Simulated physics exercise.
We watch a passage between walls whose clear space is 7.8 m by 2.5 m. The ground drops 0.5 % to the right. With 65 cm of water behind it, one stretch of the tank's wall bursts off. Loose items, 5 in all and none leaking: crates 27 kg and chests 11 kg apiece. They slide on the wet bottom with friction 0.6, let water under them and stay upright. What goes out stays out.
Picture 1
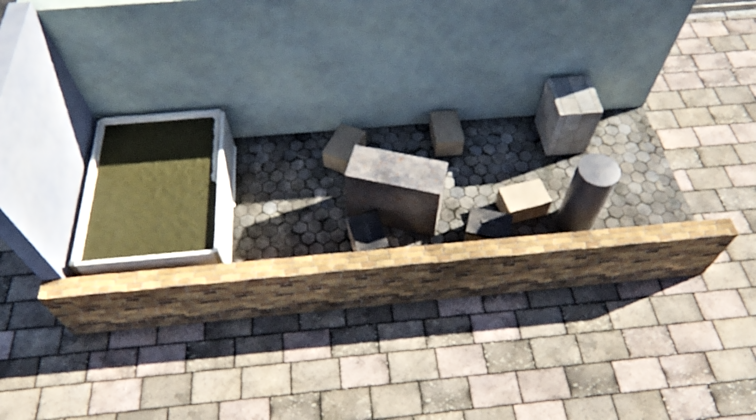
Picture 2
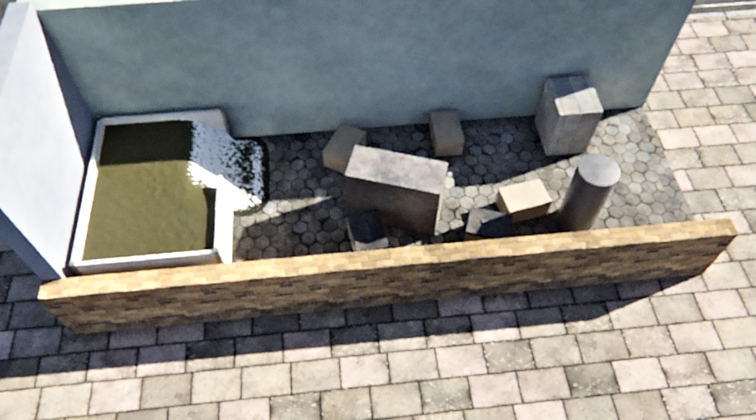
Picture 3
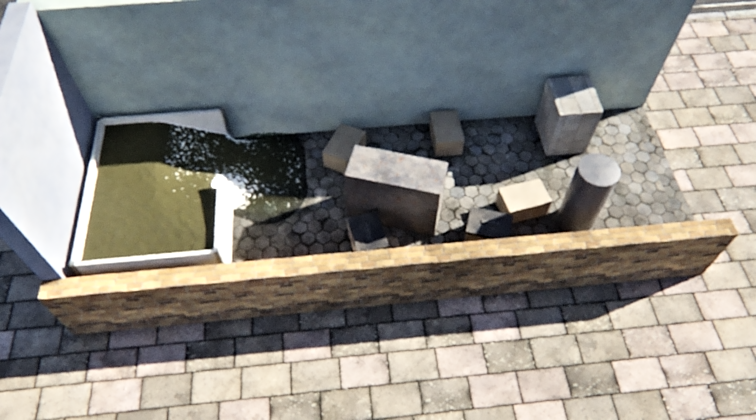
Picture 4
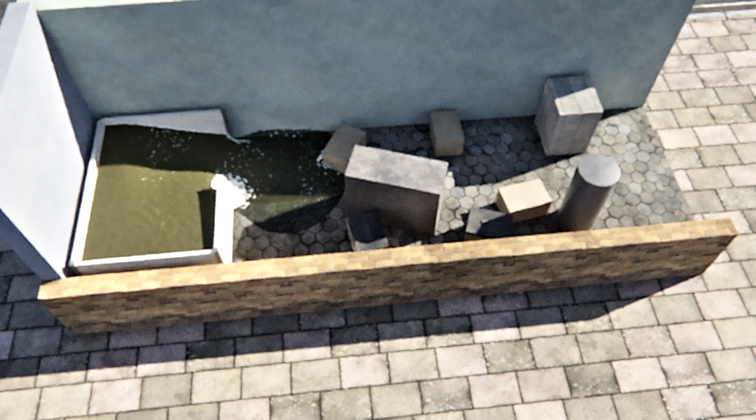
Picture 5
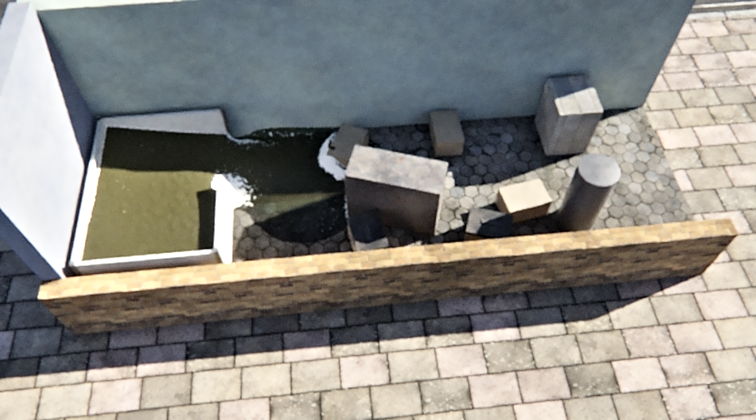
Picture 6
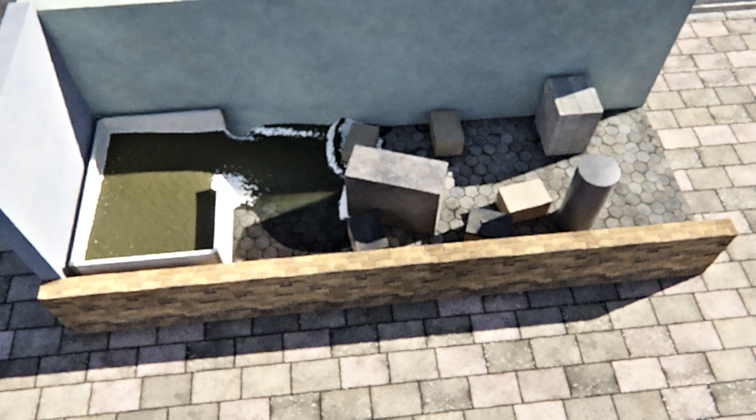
Murky water bursting from a white-walled tank at left, spreading right across grey paving and foaming around the nearest blocks.
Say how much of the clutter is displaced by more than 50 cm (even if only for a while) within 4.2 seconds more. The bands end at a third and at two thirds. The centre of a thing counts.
Share: Two thirds or above.
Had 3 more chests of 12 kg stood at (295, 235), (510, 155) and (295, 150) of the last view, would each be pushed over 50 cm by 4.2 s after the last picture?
In turn: Short of it, more, past it.
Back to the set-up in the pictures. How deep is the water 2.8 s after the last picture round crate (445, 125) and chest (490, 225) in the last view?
Roughly 16 and 7 cm.
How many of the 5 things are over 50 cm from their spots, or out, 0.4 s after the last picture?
I count 1.
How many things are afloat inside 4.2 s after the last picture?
At that moment 3.
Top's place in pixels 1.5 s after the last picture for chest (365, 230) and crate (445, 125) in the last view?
Around (413, 237) and (534, 128).
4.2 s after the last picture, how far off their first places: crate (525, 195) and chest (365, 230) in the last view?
In that order: 80 cm, 30 cm.
Then, 0.4 s after the last picture 1 of 5 are over 50 cm from their spots; 0 afloat.
Then, 1.5 s after the last picture 3 of 5 are over 50 cm from their spots; 1 afloat.
Then, 2.8 s after the last picture 4 of 5 are over 50 cm from their spots; 3 afloat.
Then, 4.2 s after the last picture 4 of 5 are over 50 cm from their spots, and 5 have been at some point; 3 afloat.
